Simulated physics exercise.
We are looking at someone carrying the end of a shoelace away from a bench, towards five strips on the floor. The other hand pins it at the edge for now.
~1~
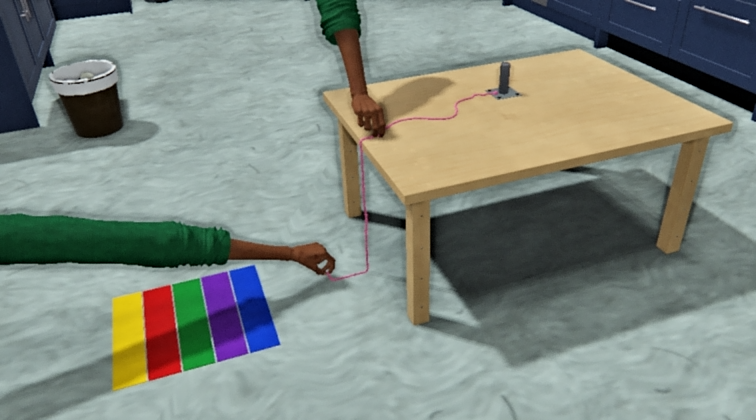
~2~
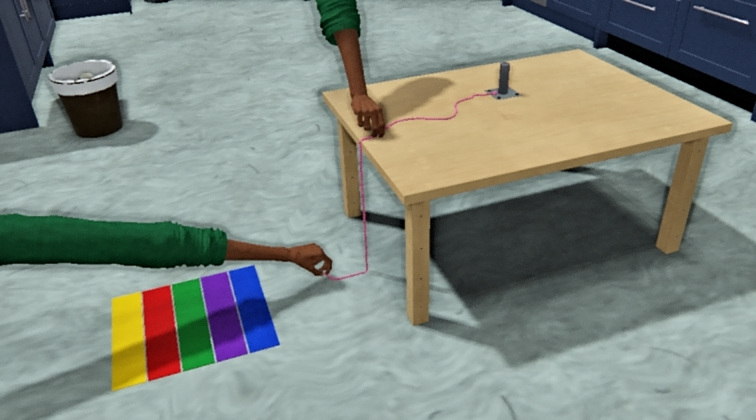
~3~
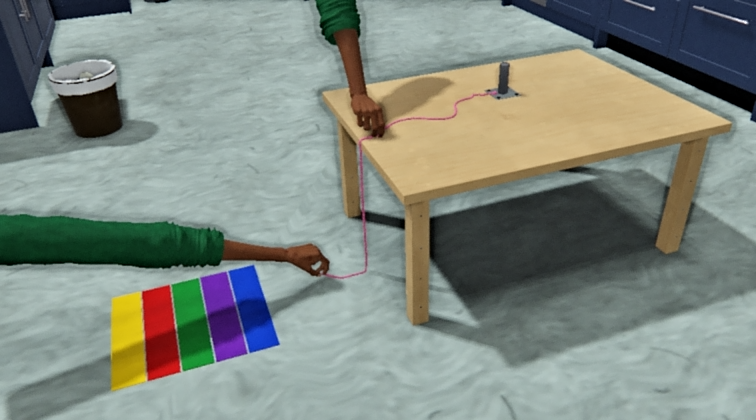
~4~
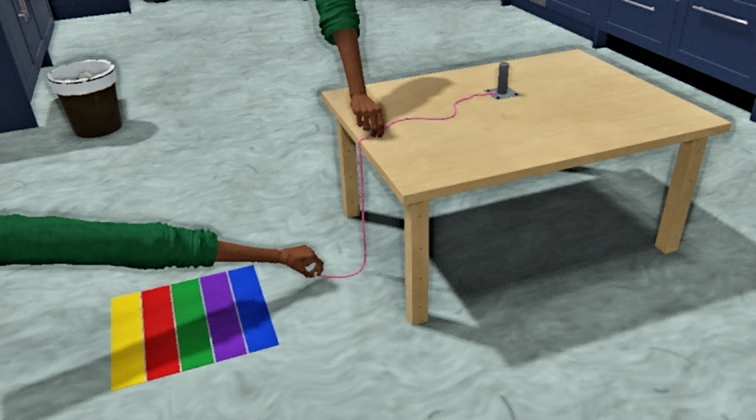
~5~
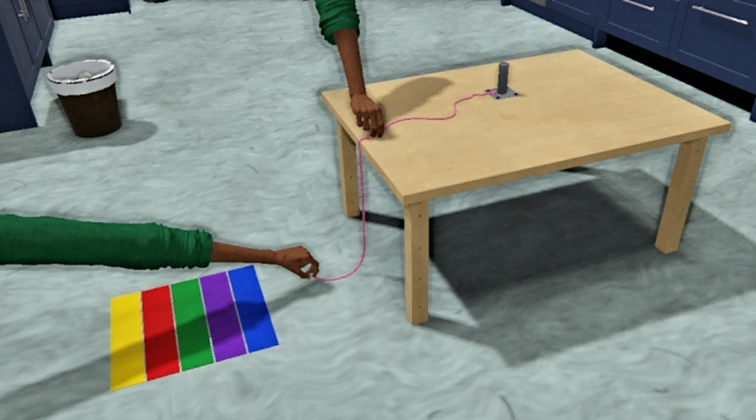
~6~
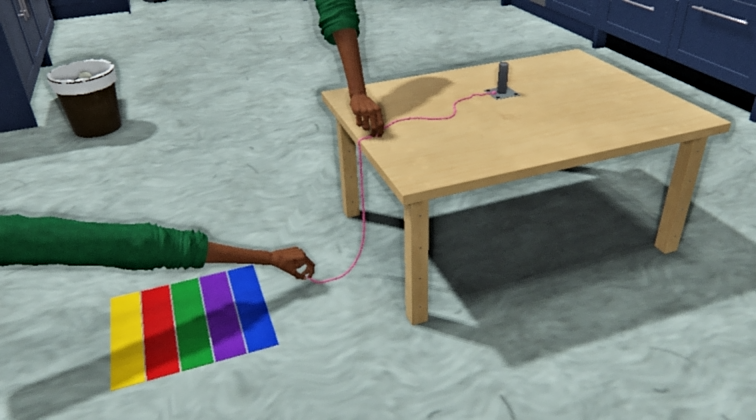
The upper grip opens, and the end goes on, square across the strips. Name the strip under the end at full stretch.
The end stops over the green strip.
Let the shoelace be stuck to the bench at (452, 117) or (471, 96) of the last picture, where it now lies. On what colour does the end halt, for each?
In that order: Purple; green.
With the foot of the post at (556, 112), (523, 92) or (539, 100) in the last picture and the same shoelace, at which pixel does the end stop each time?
In that order: (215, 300), (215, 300) and (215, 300).
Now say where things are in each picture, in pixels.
End (328, 272); blue (261, 332); purple (229, 341); green (197, 349); red (164, 358); yellow (129, 368), in the first picture.
End (324, 273); shoelace through (472, 98) (451, 118) (393, 124) (361, 159) (364, 214) (367, 265), in the second picture.
End (322, 273), in the third picture.
End (316, 275); shoelace through (472, 97) (450, 118) (392, 124) (361, 159) (363, 213) (363, 266), in the fourth picture.
End (311, 276), in the fifth picture.
End (307, 277); shoelace through (471, 97) (450, 118) (392, 124) (360, 158) (364, 213) (353, 266), in the sixth picture.
A little later, end near (251, 290); over blue.
Next, end near (211, 301); over purple.
When it is tight, end near (186, 307); over green. It gets as far as the green strip.
